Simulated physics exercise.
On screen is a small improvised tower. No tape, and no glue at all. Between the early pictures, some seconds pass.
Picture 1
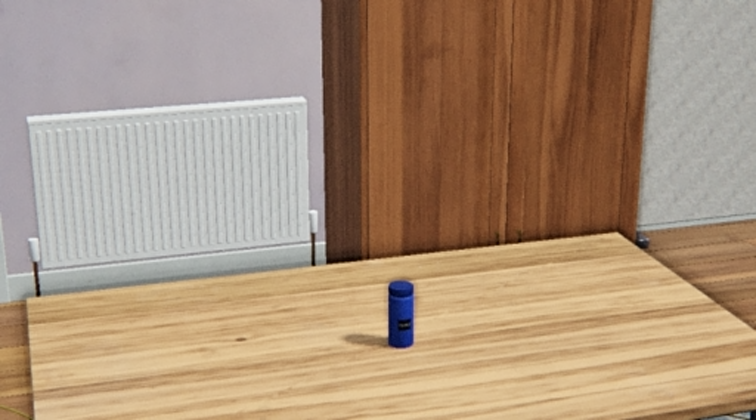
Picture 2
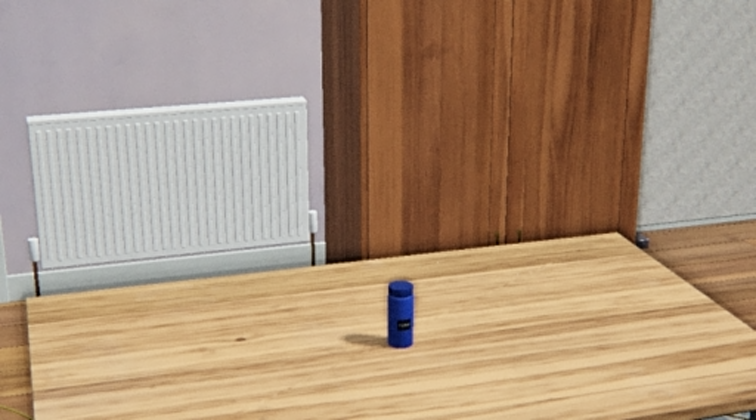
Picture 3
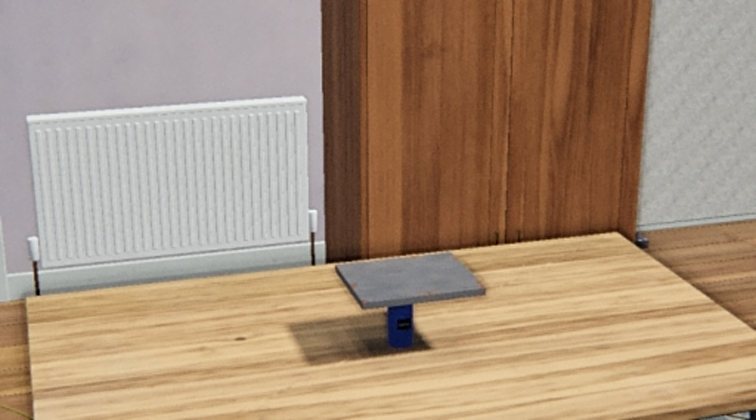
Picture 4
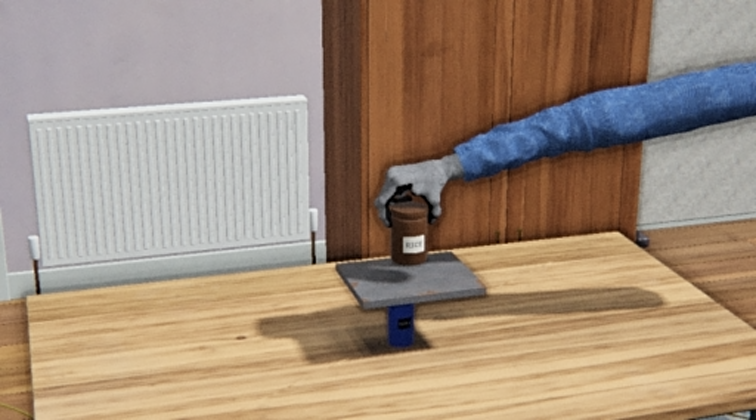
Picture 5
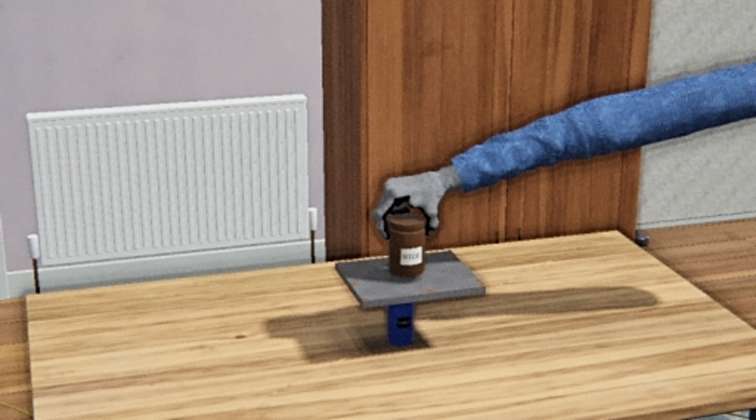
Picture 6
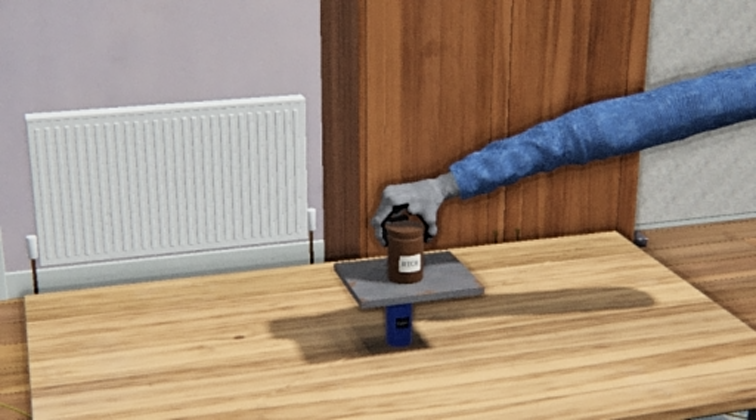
At the start, a blue shaker stands alone on a wooden table in front of a radiator. A flat grey slab then appears balanced on top of it. A gloved hand in a blue sleeve, reaching from the right, lowers a brown jar onto the slab and keeps hold of it.
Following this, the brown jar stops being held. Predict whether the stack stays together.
The tower remains standing.
Then, 0.70 s past the last view, nothing moves.
Then, 1.70 s past the last view, brown jar resting near (405, 253).
Finally, all 3 still in place. Final places as the last picture's camera would see them, brown jar near (405, 253). The stack holds.
